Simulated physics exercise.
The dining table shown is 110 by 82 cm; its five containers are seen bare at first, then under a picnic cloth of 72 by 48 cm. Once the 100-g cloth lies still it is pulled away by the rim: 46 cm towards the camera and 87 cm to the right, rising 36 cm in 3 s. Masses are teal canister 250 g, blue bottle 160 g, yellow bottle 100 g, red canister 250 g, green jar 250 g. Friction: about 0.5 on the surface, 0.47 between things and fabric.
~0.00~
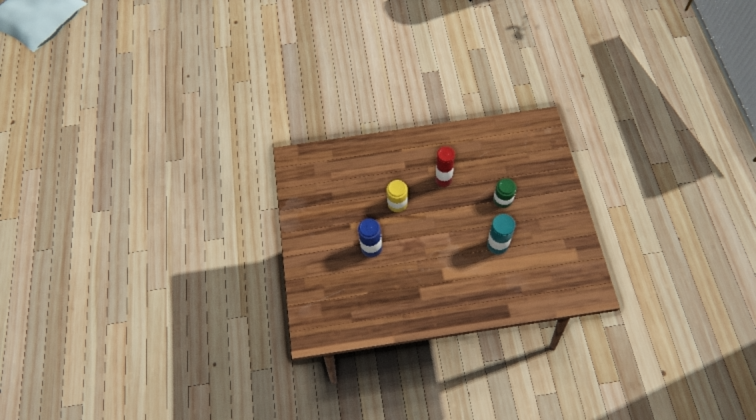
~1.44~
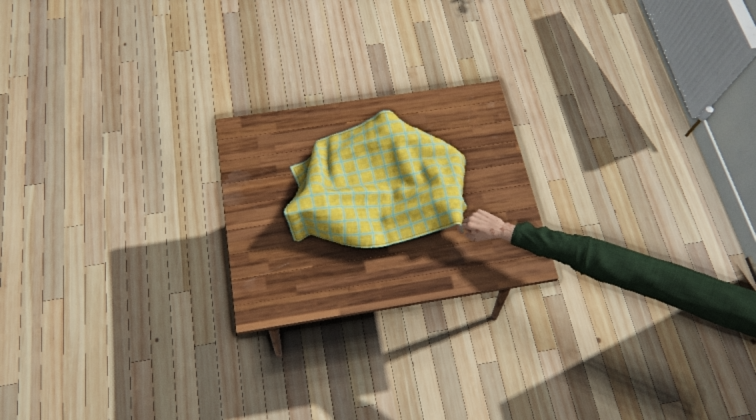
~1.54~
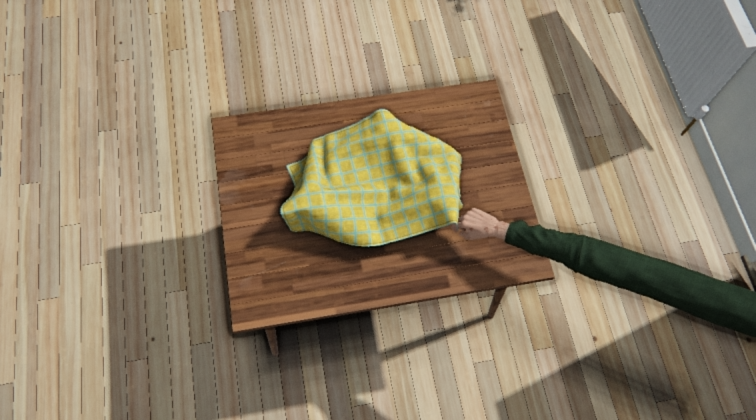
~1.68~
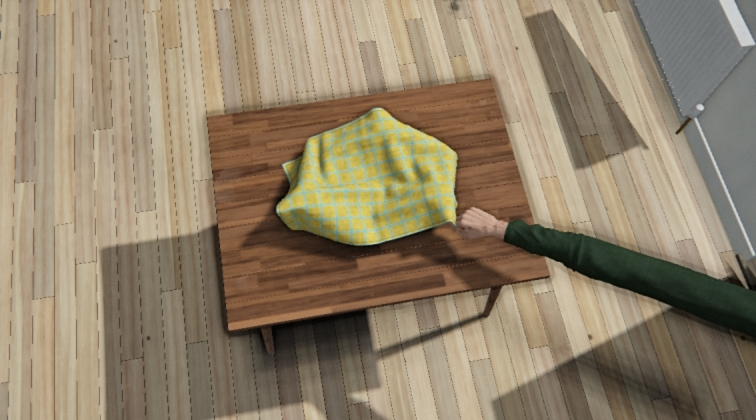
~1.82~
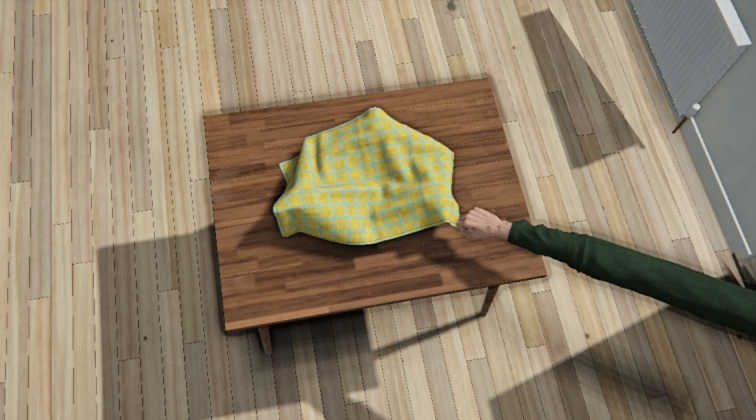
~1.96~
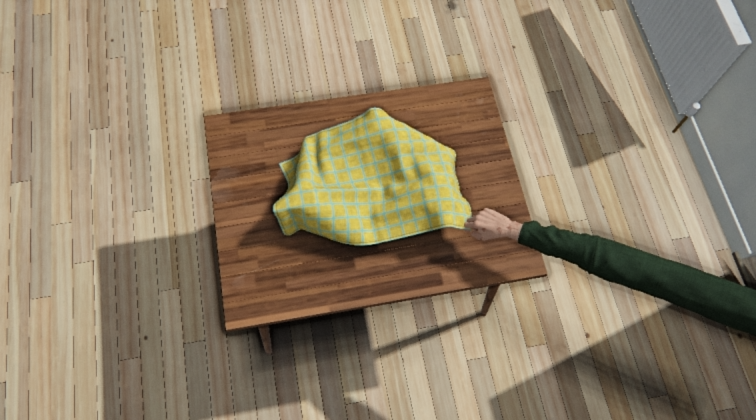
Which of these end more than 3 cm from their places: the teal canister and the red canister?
In order: The teal canister gets shifted; the red canister stays put.
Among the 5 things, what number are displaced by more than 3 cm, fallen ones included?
I count 2.
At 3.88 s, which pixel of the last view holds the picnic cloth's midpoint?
Around (706, 322).
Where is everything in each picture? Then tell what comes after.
Yellow bottle (397, 188), 12 cm tall; teal canister (504, 224), 17 cm tall; blue bottle (369, 227), 18 cm tall; green jar (507, 186), 11 cm tall; red canister (446, 154), 19 cm tall, in the first frame.
Picnic cloth corners (294, 240) (290, 167) (431, 141); grip (463, 233), in the second frame.
Picnic cloth corners (291, 230) (287, 166); grip (458, 231), in the third frame.
Picnic cloth corners (288, 225) (282, 165); grip (456, 231), in the fourth frame.
Picnic cloth corners (283, 236) (279, 164); grip (460, 231), in the fifth frame.
Picnic cloth corners (284, 234) (279, 164) (424, 139); grip (469, 232), in the sixth frame.
At 2.6 s, middle of the picnic cloth at (424, 208); yellow bottle on its side, 12 cm off its start.
At 3.2 s, middle of the picnic cloth at (529, 253); teal canister on its side, 14 cm off its start, yellow bottle on its side, 23 cm off its start.
At 3.9 s, middle of the picnic cloth at (706, 322); teal canister on its side, 23 cm off its start at (471, 264), yellow bottle on its side, 33 cm off its start at (406, 223).
At 4.5 s, middle of the picnic cloth at (744, 317); teal canister over the edge, yellow bottle on its side, 42 cm off its start.
At 5.3 s, middle of the picnic cloth at (722, 318); teal canister over the edge, red canister 0 cm off its start at (380, 123), yellow bottle on its side, 49 cm off its start at (437, 258).
